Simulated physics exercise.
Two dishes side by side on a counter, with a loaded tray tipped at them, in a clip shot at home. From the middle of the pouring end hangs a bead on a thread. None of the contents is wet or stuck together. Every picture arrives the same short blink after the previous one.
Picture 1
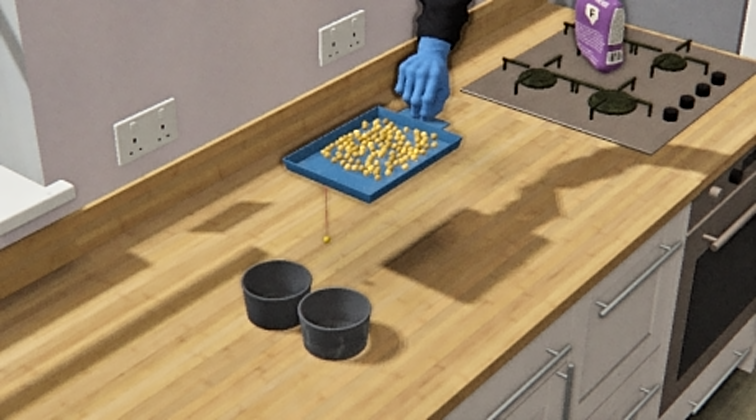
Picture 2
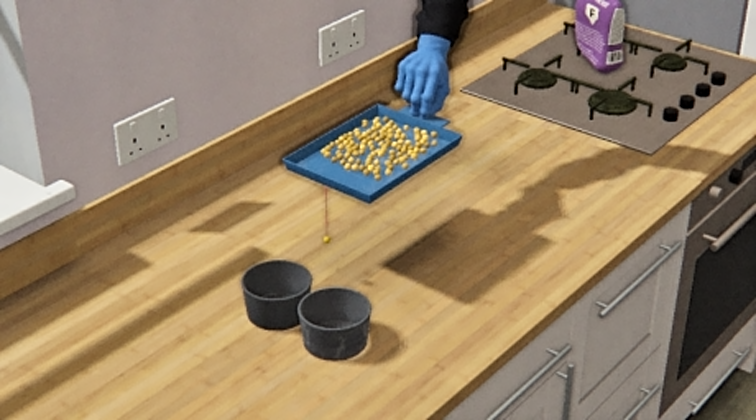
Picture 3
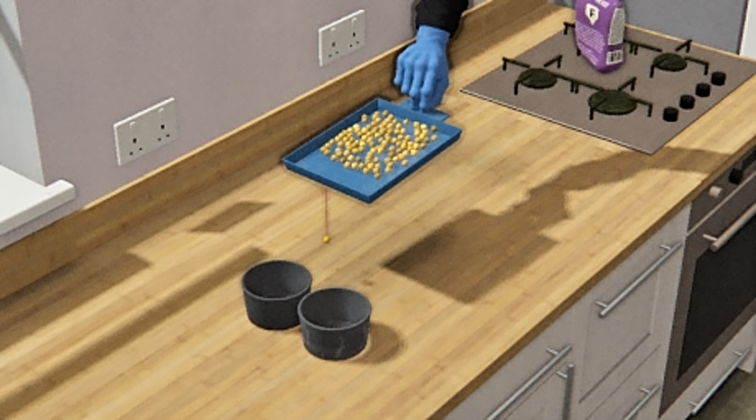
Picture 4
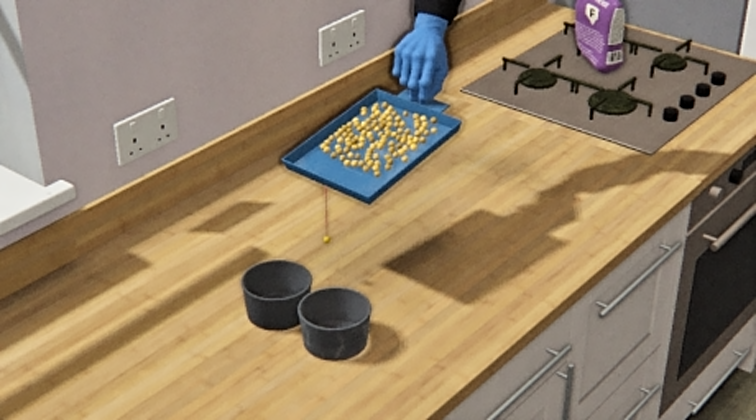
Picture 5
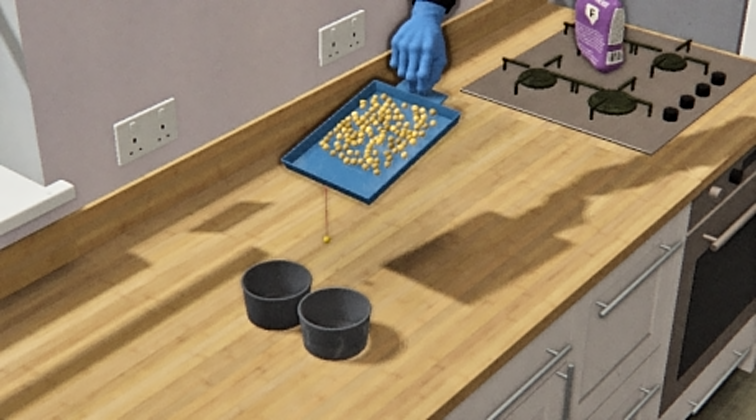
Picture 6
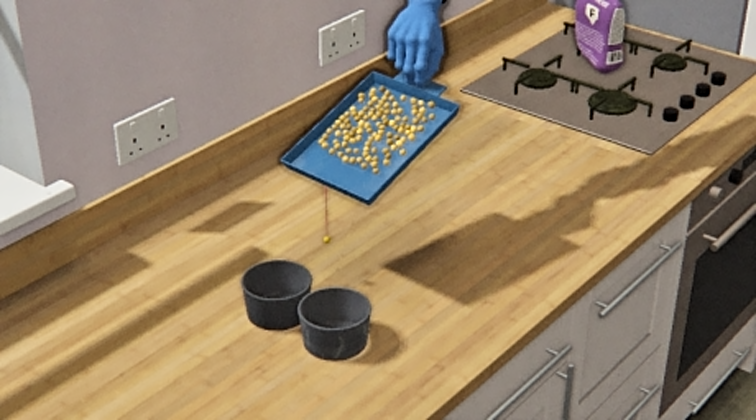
A blue tray loaded with small yellow balls is held by a blue-gloved hand above a wooden kitchen counter, seen from above at an angle. Two dark grey dishes sit side by side below it, a bead hangs on a thread from its near edge, and a purple packet stands by the hob at upper right. The tray starts level, then the hand slowly tilts it toward its near right corner, while the camera stays still.
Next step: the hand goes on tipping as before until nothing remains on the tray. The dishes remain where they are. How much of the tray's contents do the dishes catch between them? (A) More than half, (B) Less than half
(B) Less than half.
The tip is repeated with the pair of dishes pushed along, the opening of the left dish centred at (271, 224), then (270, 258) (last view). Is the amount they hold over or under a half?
For the earlier try a smaller portion is kept, for the later one a larger portion.
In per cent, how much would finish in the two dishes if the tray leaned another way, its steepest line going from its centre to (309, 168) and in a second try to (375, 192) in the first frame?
Around 0 percent for the first aim and around 0 percent for the second.
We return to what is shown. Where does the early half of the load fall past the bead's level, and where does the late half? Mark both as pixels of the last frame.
The early half goes through (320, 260), the late half through (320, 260).
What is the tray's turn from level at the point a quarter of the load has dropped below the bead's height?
Approx. reading: About 105°.
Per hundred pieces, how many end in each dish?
Left dish about 10 per cent, right dish about 0 per cent.
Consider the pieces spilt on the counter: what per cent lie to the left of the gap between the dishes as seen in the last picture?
Share to the left: Near 30 per cent.
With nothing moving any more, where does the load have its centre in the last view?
(326, 302).
Shortly afterwards, tray tipped steeply; all but a few on the tray; a little in the air.
Next, tray tipped right over; the bulk on the tray; only a few in the left dish; a little outside both; a little in the air.
Some moments later, tray tipped past a quarter turn; only a few in the right dish; a little in the left dish; all but a few outside both.
In the end, tray tipped past a quarter turn; only a few in the right dish; a little in the left dish; all but a few outside both.
